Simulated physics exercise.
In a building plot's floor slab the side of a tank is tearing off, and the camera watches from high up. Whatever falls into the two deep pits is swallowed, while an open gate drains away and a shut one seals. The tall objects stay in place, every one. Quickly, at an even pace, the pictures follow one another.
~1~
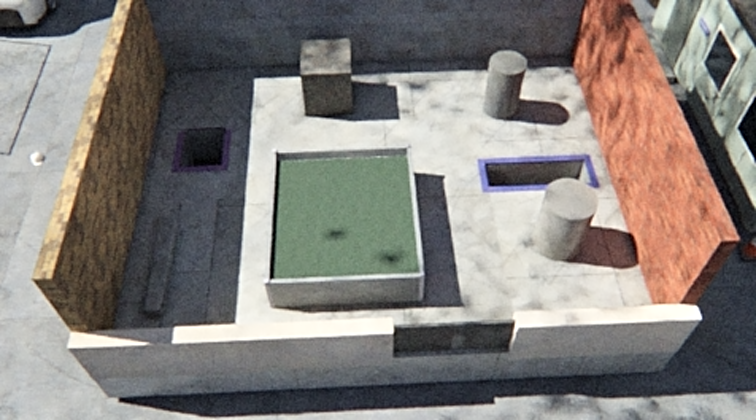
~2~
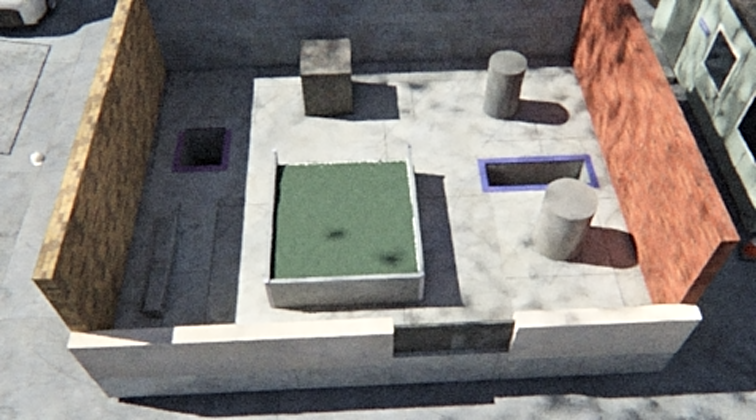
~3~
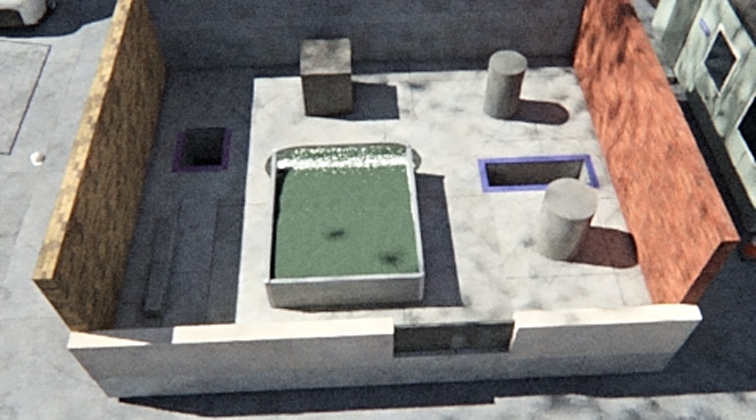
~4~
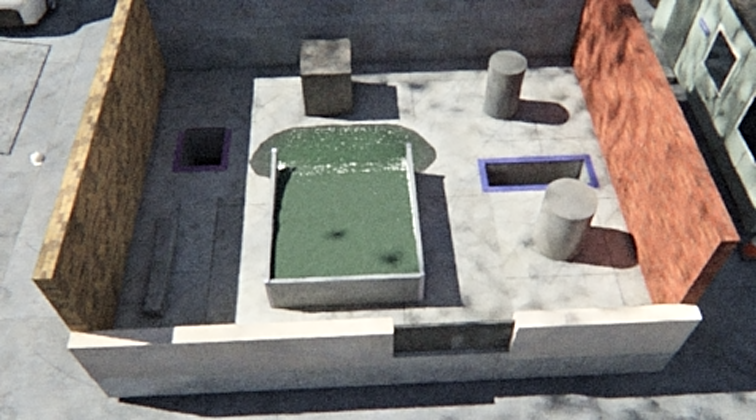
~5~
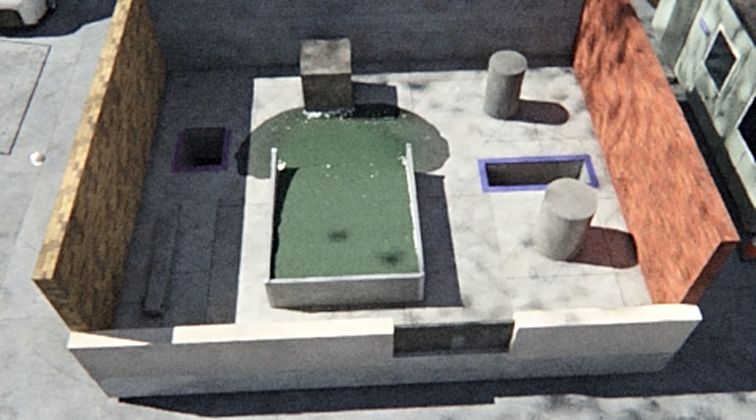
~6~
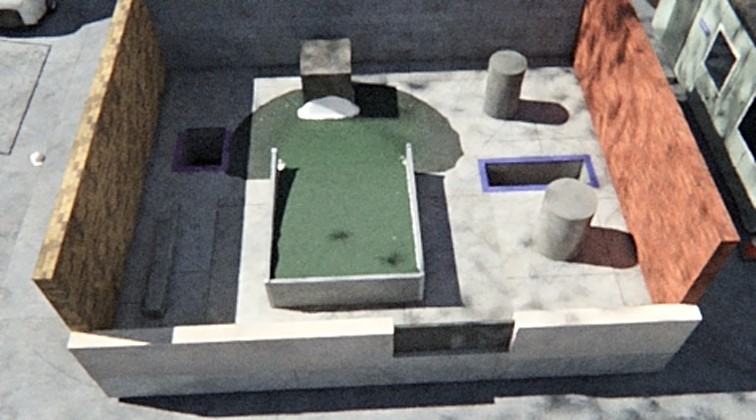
Green water pours out of a pale-walled rectangular tank through its open far side, in a walled building plot seen from high up by a still camera. A grey block stands behind the tank, two grey cylinders and a purple-rimmed opening lie to the right, and a smaller dark opening sits left, between tan and red side walls. The far side gives way, and the water spreads in a widening fan, foaming white against the block.
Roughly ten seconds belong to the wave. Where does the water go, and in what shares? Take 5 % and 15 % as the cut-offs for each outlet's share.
Gate: Short of five per cent, purple pit: Beyond fifteen per cent, blue pit: Beyond fifteen per cent.
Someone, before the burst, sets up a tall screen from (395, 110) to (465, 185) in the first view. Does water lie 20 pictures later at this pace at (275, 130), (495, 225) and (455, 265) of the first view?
In the order you listed them: Soaked, soaked, soaked.
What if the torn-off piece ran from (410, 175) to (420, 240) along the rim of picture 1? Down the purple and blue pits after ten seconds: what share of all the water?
Purple 0 %, blue 45 %.
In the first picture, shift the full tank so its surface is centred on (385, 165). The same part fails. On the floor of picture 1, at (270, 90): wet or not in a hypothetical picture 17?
Outcome noted: Waterlogged.
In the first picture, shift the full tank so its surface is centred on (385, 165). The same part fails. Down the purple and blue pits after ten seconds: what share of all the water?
Shares - purple: 15 in a hundred; blue: 25 in a hundred.
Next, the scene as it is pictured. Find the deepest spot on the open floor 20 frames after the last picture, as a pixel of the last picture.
Point to roughly (564, 71).
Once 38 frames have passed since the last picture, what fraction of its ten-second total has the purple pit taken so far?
By then roughly 70 percent of the ten-second total is in.
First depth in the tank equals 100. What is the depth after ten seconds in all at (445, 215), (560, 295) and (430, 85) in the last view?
I'd say close to 2, 4 and 8 percent.
A moment on, water covers 30 % of the floor; the gate 0 %, the purple pit 0 %, the blue pit 0 %.
Next, water covers 35 % of the floor; the gate 0 %, the purple pit 1 %, the blue pit 0 %.
Then, water covers 45 % of the floor; the gate 0 %, the purple pit 3 %, the blue pit 0 %.
Later, water covers 70 % of the floor; the gate 0 %, the purple pit 14 %, the blue pit 8 %.
In the end, water covers 90 % of the floor; the gate 0 %, the purple pit 20 %, the blue pit 21 %.
